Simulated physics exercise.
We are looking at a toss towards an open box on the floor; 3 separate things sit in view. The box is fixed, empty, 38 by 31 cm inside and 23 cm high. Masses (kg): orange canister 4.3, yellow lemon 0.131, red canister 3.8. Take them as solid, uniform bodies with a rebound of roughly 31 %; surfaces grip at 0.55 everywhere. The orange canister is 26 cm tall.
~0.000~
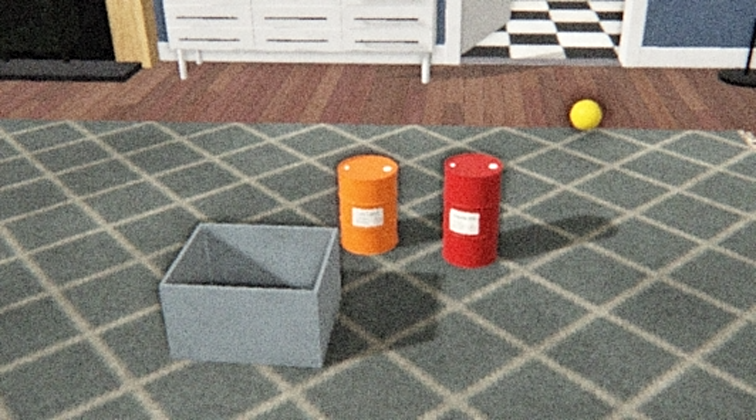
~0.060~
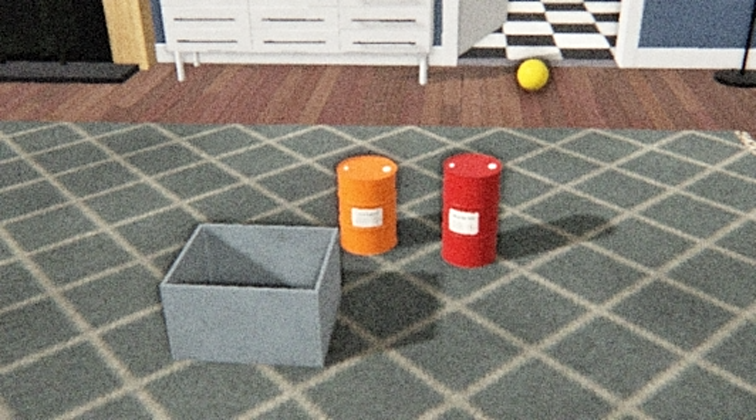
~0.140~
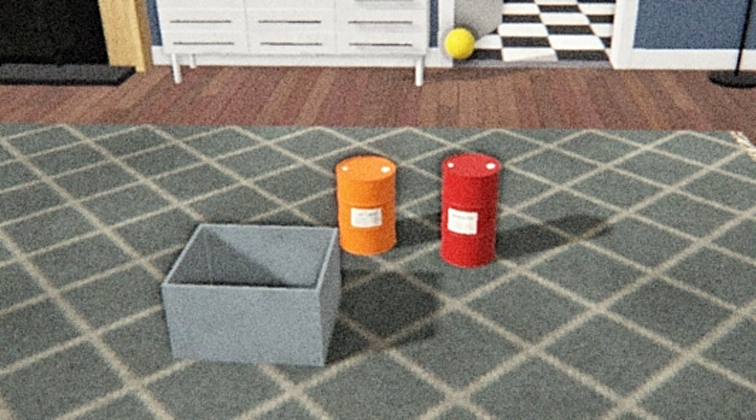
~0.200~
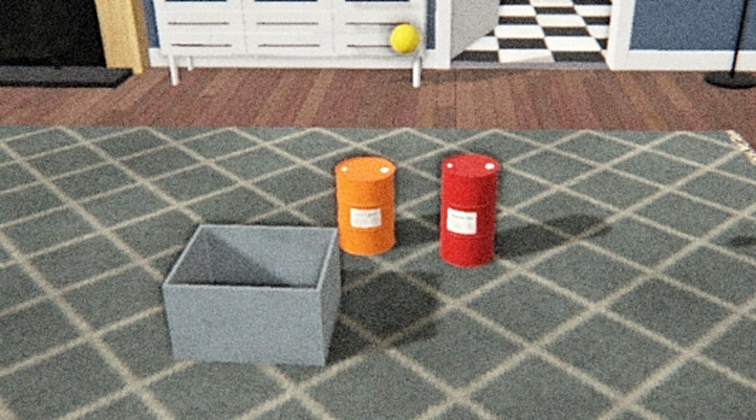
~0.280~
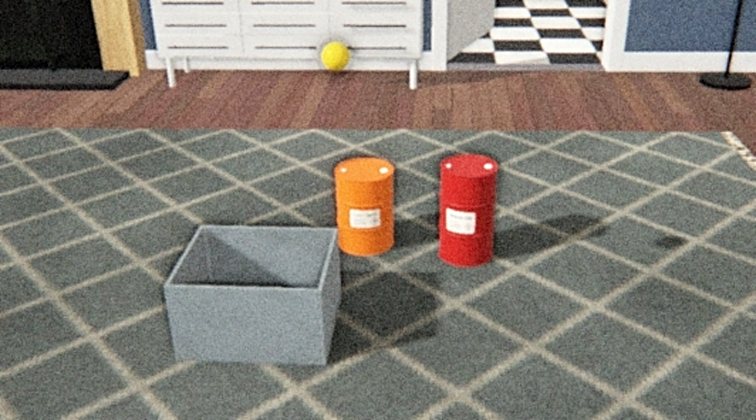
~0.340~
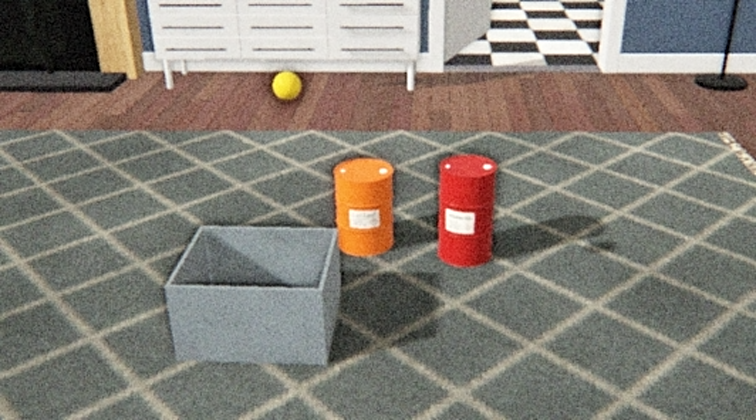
An open gray box and two canisters stay still as a yellow ball arcs leftward behind them.
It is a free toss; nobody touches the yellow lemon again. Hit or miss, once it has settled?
It misses or hops out.
By 0.64 s, lemon outside, 49 cm from the box's middle; yellow lemon near (100, 287).
By 0.94 s, lemon outside, 89 cm from the box's middle.
When it is over (1.3 s), lemon outside, 109 cm from the box's middle; the bystanders within 10 cm of the start.
